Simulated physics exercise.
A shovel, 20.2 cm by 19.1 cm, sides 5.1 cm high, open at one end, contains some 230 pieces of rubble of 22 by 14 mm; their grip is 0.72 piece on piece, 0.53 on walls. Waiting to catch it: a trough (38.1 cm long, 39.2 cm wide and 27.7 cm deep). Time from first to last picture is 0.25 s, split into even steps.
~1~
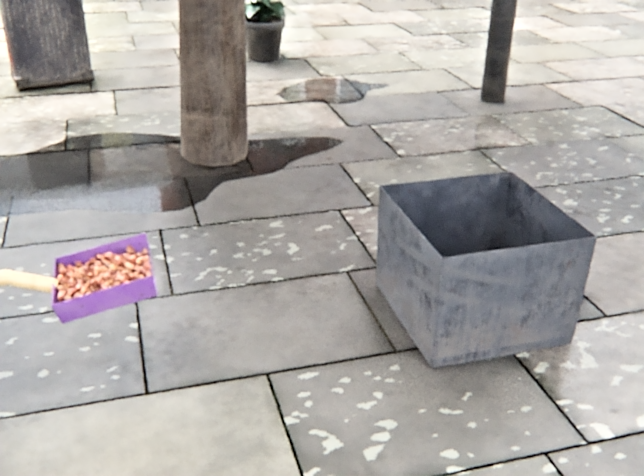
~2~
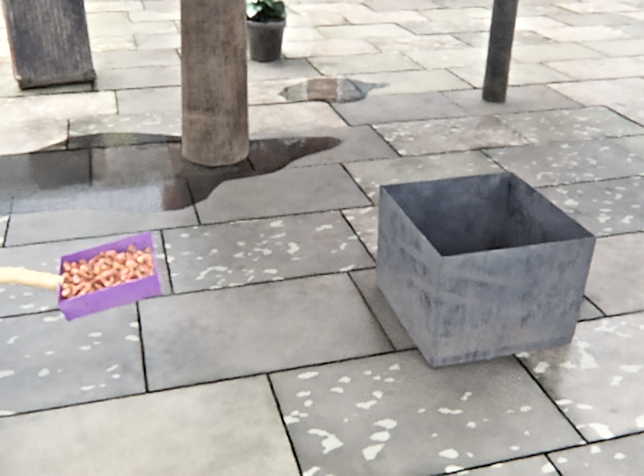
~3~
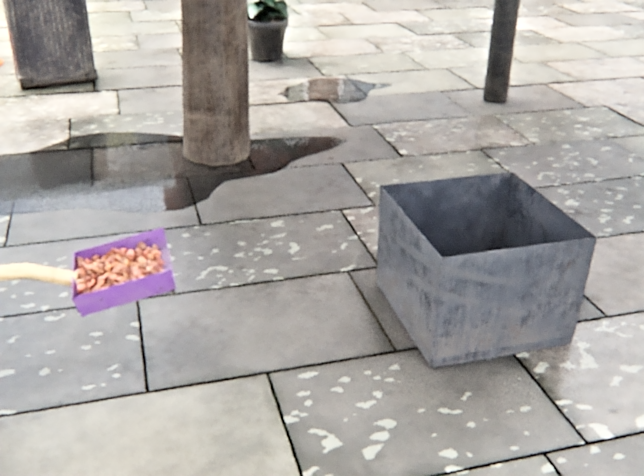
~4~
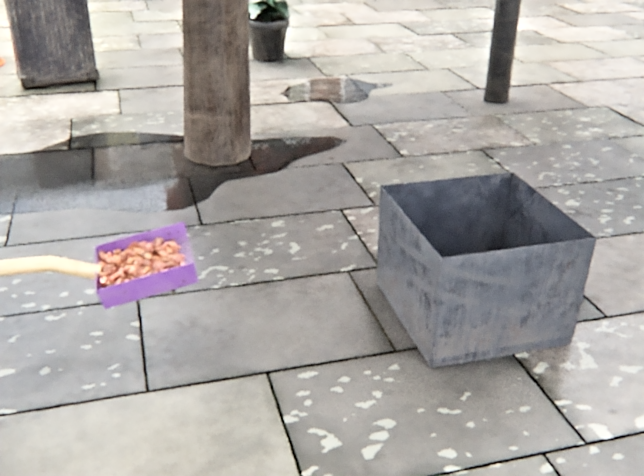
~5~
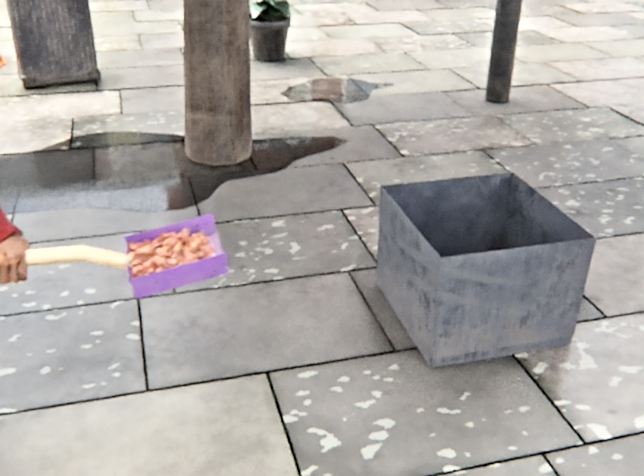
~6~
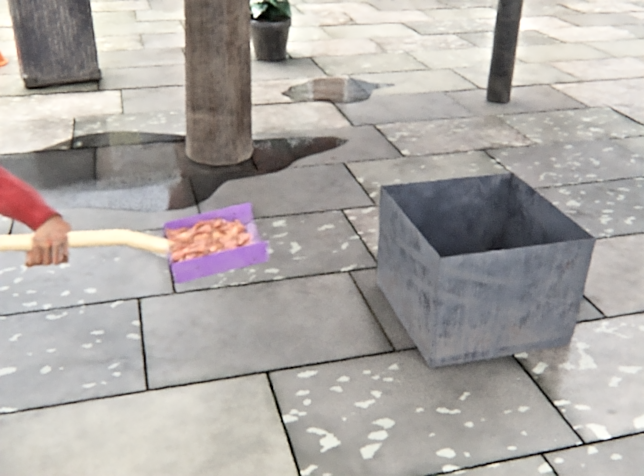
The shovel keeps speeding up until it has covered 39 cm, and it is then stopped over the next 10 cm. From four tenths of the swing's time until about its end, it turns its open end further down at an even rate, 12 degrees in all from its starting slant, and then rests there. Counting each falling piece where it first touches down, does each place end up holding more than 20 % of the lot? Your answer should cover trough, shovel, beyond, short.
Trough: Yes; shovel: No; beyond: No; short: No.
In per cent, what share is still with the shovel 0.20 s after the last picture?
About 0 %.
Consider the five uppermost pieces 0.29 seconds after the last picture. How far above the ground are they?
Near 30 cm.
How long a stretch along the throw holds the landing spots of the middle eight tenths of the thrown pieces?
Length: Approx. 10 cm.
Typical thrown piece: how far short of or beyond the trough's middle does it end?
About 15 cm beyond.
Then, 0.11 s after the last picture, tilt 1 degrees; shovel 100 %; middle of all pieces near (316, 210).
Then, 0.20 s after the last picture, tilt 2 degrees; trough 30 %, in the air 70 %; middle of all pieces near (401, 205).
Then, 0.29 s after the last picture, tilt 2 degrees; trough 100 %; middle of all pieces near (476, 226).
Then, 0.37 s after the last picture, tilt 2 degrees; trough 100 %; middle of all pieces near (522, 264).
In the end, trough 100 %, shovel 0 %, beyond 0 %, short 0 %.
